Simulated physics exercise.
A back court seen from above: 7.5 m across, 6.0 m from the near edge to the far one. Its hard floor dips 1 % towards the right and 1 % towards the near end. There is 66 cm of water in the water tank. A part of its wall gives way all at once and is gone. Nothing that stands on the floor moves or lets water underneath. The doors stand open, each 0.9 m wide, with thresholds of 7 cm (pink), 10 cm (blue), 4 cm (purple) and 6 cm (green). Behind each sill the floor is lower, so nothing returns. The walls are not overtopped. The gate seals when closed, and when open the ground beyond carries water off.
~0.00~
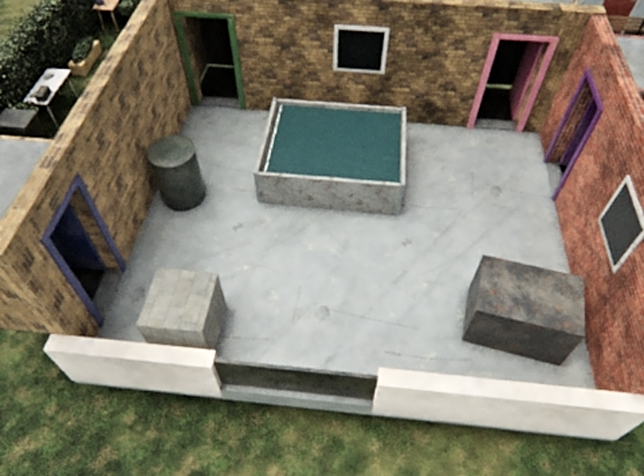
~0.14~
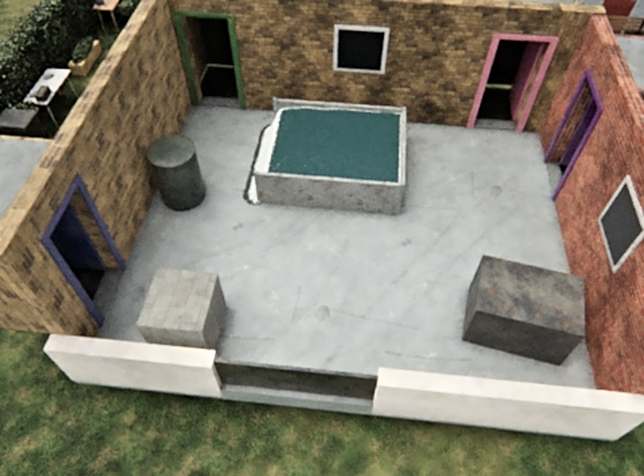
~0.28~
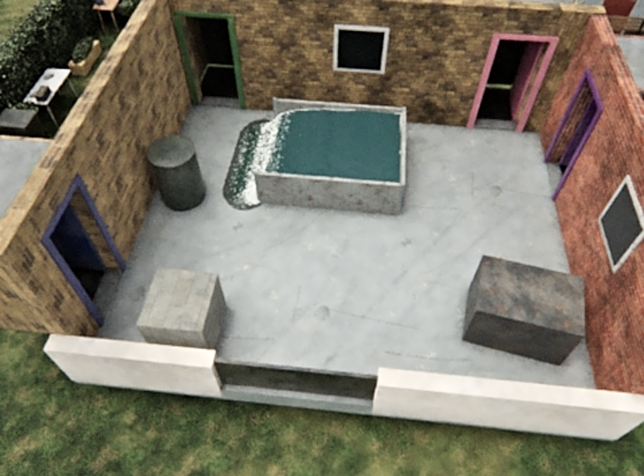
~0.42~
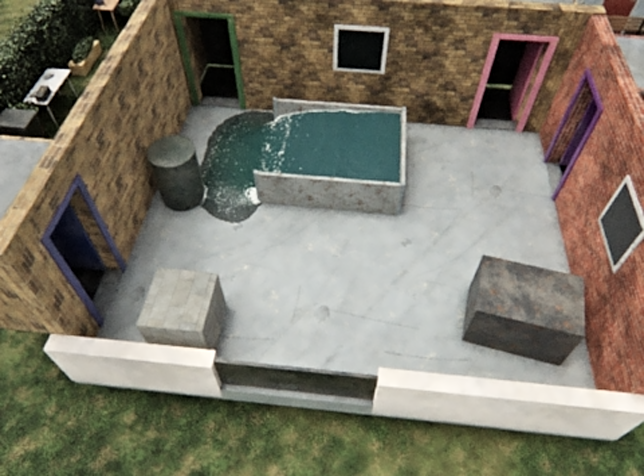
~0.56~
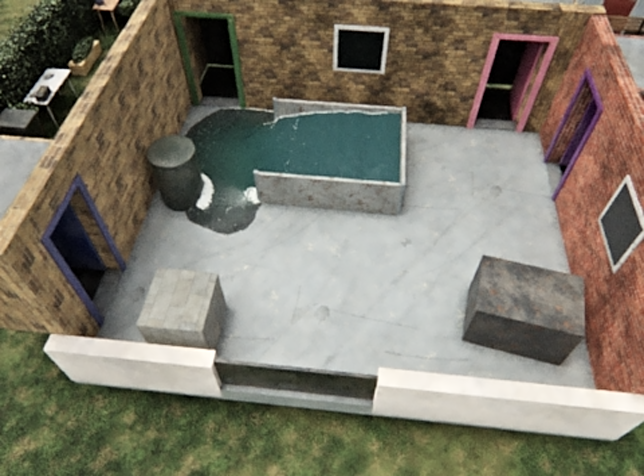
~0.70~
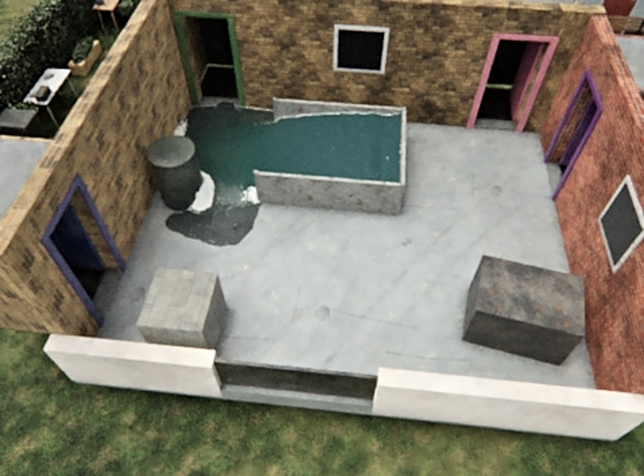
Dark teal water pours from the open left end of a raised grey stone tank at the back of a walled courtyard, seen from high above by a still camera. Brick walls with green, pink, purple and blue doorways surround the pale floor, with a grey drum at left and two blocks nearer. Foaming at its edge, the water spreads leftward, reaches the drum, and runs around it toward the back-left corner and slightly nearer.
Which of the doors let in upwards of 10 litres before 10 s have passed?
The water let in: At the pink door it does not reach the limit; at the blue door it exceeds the limit; at the purple door it exceeds the limit; at the green door it exceeds the limit.
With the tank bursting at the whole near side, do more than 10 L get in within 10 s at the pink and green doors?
Then: Pink over, green below.
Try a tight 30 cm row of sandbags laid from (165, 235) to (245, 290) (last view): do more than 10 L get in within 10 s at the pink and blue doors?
Then: Pink under, blue below.
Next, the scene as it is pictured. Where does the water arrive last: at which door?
The purple one.
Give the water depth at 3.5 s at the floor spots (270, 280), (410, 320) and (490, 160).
In that order: 2, 0 and 0 cm.
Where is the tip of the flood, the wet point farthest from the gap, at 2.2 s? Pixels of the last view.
Around (89, 358).
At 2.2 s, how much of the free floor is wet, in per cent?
Near 30 per cent is wet.
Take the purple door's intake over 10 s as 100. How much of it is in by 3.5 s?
About 0 per cent.
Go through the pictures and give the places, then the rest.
Still water, 66 cm deep, in the water tank at (334, 142), in the first picture.
The front is at (257, 203), 1.1 m from the gap at (270, 155); 0.4 m2 of floor is under water; 66 cm left at the back of the water tank, in the second picture.
The front is at (234, 204), 1.2 m from the gap at (270, 156); 1.3 m2 of floor is under water; 66 cm left at the back of the water tank, in the third picture.
Water pours out at (270, 157) and has run 1.6 m, to (215, 212); typically 10 cm deep outside, 66 cm at the water tank's back, in the fourth picture.
The front is at (194, 129), 1.9 m from the gap at (270, 157); 4.4 m2 of floor is under water; 66 cm left at the back of the water tank, in the fifth picture.
The front is at (189, 113), 2.3 m from the gap at (270, 157); 5.3 m2 of floor is under water; 64 cm left at the back of the water tank, in the sixth picture.
After 1.4 s water covers 20 % of the floor and is deepest (46 cm) near (180, 157); pink door not reached, blue door not reached, purple door not reached, green door 22 cm at the sill, 9 L in.
After 2.2 s water covers 30 % of the floor and is deepest (48 cm) near (171, 156); pink door not reached, blue door 10 cm at the sill, 0 L in, purple door not reached, green door 35 cm at the sill, 143 L in.
After 3.5 s water covers 40 % of the floor and is deepest (30 cm) near (89, 358); pink door not reached, blue door 3 cm at the sill, 2 L in, purple door not reached, green door 28 cm at the sill, 437 L in.
After 6.0 s water covers 65 % of the floor and is deepest (16 cm) near (89, 358); pink door 3 cm at the sill, 0 L in, blue door 15 cm at the sill, 60 L in, purple door 8 cm at the sill, 6 L in, green door 11 cm at the sill, 603 L in.
After 10.0 s water covers 85 % of the floor and is deepest (18 cm) near (585, 412); pink door 2 cm at the sill, 0 L in, blue door 6 cm at the sill, 71 L in, purple door 5 cm at the sill, 27 L in, green door 8 cm at the sill, 615 L in.
